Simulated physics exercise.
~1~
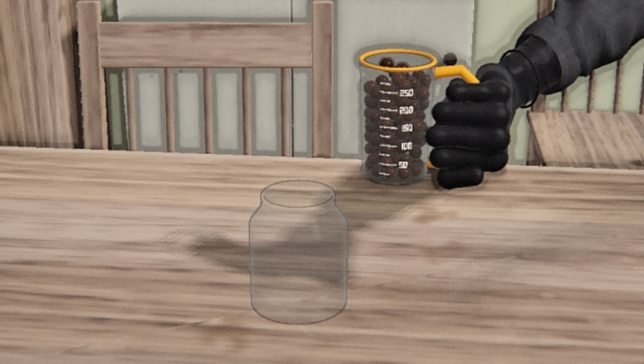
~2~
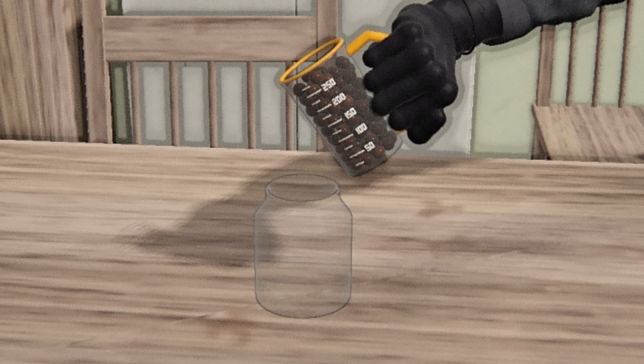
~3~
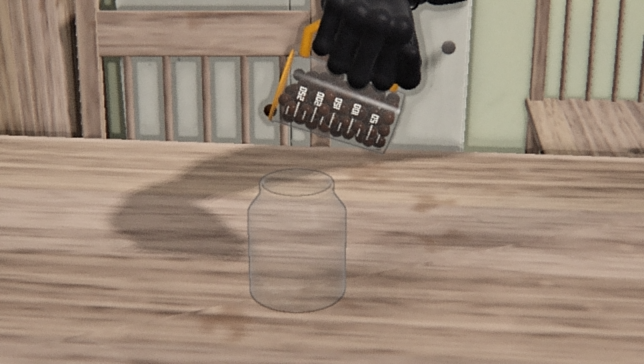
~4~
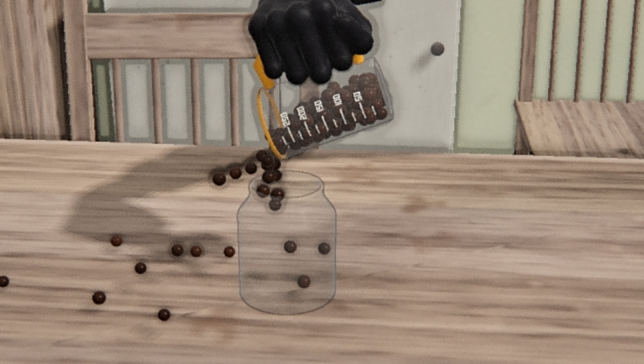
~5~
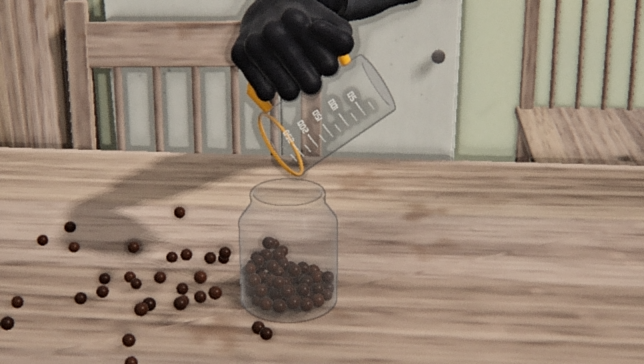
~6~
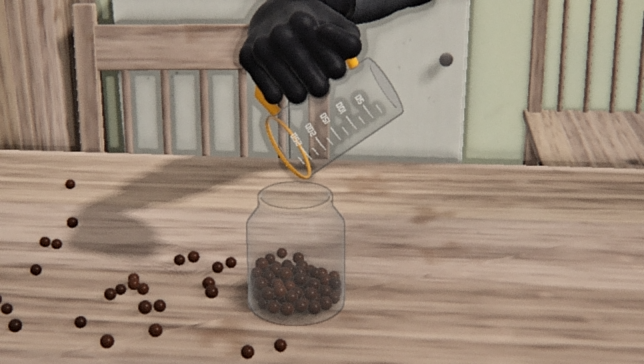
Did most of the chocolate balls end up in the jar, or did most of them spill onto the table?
Most of the chocolate balls ended up in the jar, though some spilled onto the table and the cup was left with few or none.
On a wooden table, a black-gloved hand tipped a clear measuring cup of chocolate balls over an open glass jar, and most of them dropped into the jar while the rest scattered across the tabletop, mostly to the left.
